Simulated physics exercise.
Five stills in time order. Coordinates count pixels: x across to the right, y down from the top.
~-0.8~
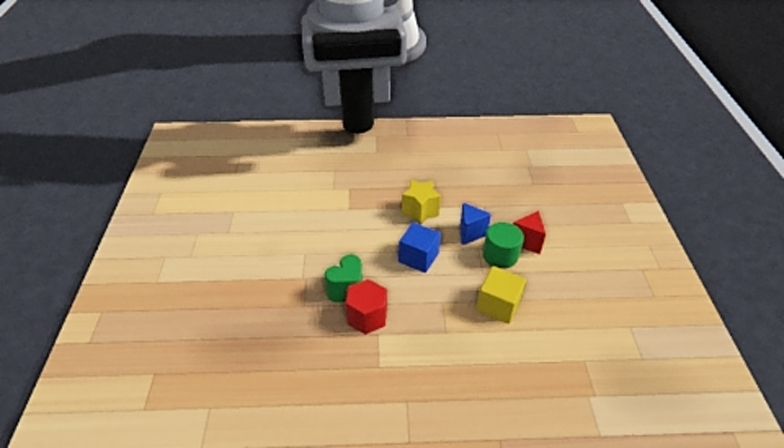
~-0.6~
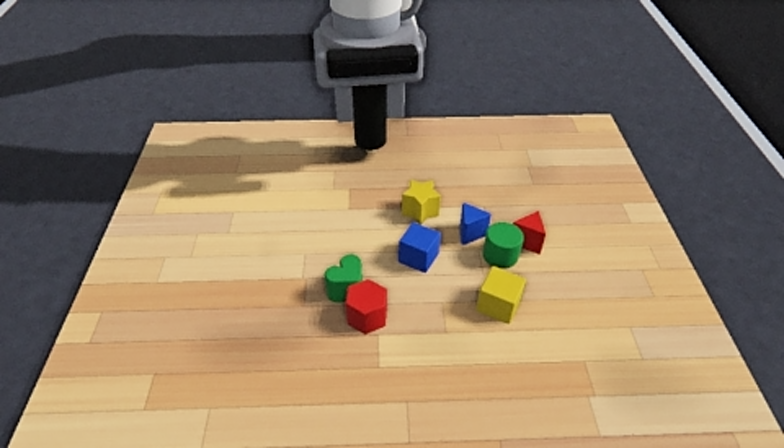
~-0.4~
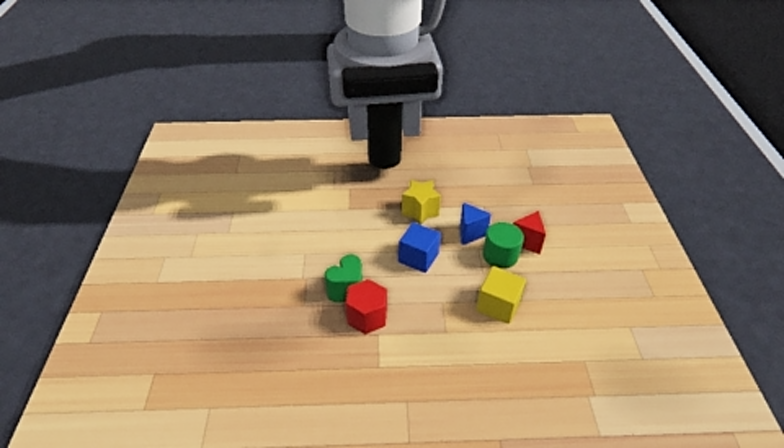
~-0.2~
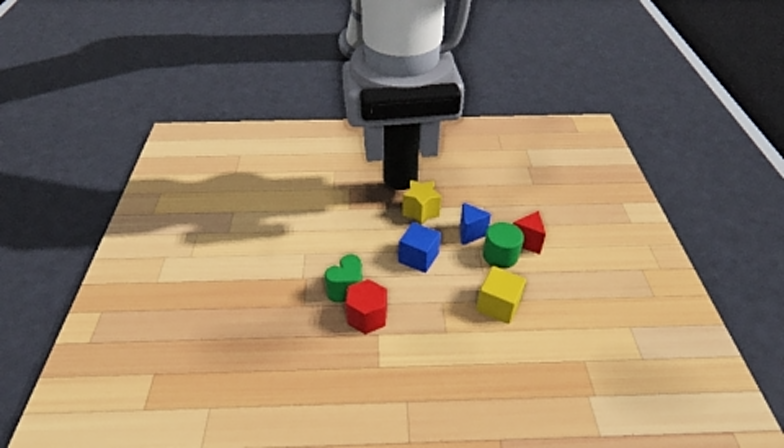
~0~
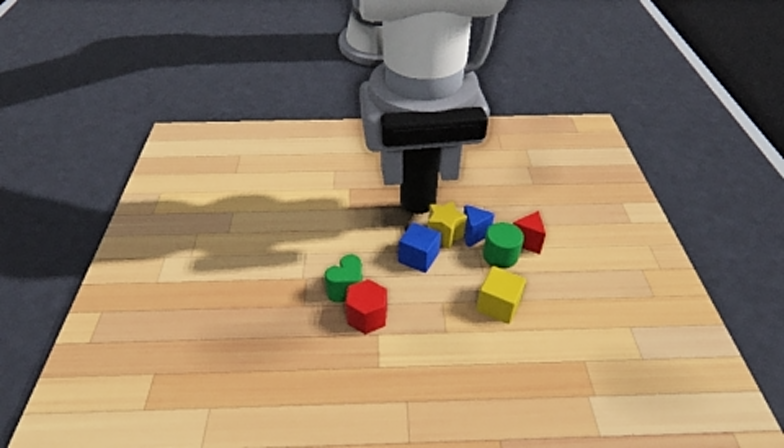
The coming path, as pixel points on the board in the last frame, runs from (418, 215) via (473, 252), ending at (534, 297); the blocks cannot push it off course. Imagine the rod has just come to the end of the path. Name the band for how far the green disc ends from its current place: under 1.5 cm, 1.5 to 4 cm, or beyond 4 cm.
Travel: Beyond 4 cm.
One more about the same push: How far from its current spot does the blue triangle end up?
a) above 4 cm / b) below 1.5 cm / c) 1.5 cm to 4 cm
Answer: C.
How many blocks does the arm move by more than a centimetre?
Shifted over 1 cm: Three or more.
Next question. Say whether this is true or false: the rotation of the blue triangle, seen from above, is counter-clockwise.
True - the claim holds.
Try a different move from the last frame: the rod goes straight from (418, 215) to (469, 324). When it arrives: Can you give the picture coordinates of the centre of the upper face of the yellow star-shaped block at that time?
It should be at (486, 256) by then.
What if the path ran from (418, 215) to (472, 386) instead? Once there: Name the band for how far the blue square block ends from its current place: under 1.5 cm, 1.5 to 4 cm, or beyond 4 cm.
Shift of over 4 cm.
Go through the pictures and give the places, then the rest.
The first picture shows lower end of the rod (358, 125), tops of blocks, yellow star-shaped block (422, 190), blue triangle (473, 213), yellow square block (503, 284), green disc (505, 234).
The second picture shows rod (371, 141), blocks as before.
The third picture shows rod (385, 159), blocks as before.
The fourth picture shows rod (400, 179), blocks as before.
The fifth picture shows rod (418, 202), yellow star-shaped block (446, 214), blue triangle (477, 214), yellow square block (503, 284), green disc (505, 234).
On the path given first. One third of the way, rod (457, 226); yellow star-shaped block (474, 240); blue triangle (489, 217), turned 15° anticlockwise; green disc (514, 237).
Two thirds of the way, rod (496, 253); yellow star-shaped block (510, 271); blue triangle (503, 218), turned 25° anticlockwise; yellow square block (520, 309), turned 30° clockwise; green disc (537, 245).
At the end, rod (538, 284); yellow star-shaped block (553, 307); blue triangle (503, 218), turned 25° anticlockwise; yellow square block (530, 331), turned 90° clockwise; green disc (561, 252).
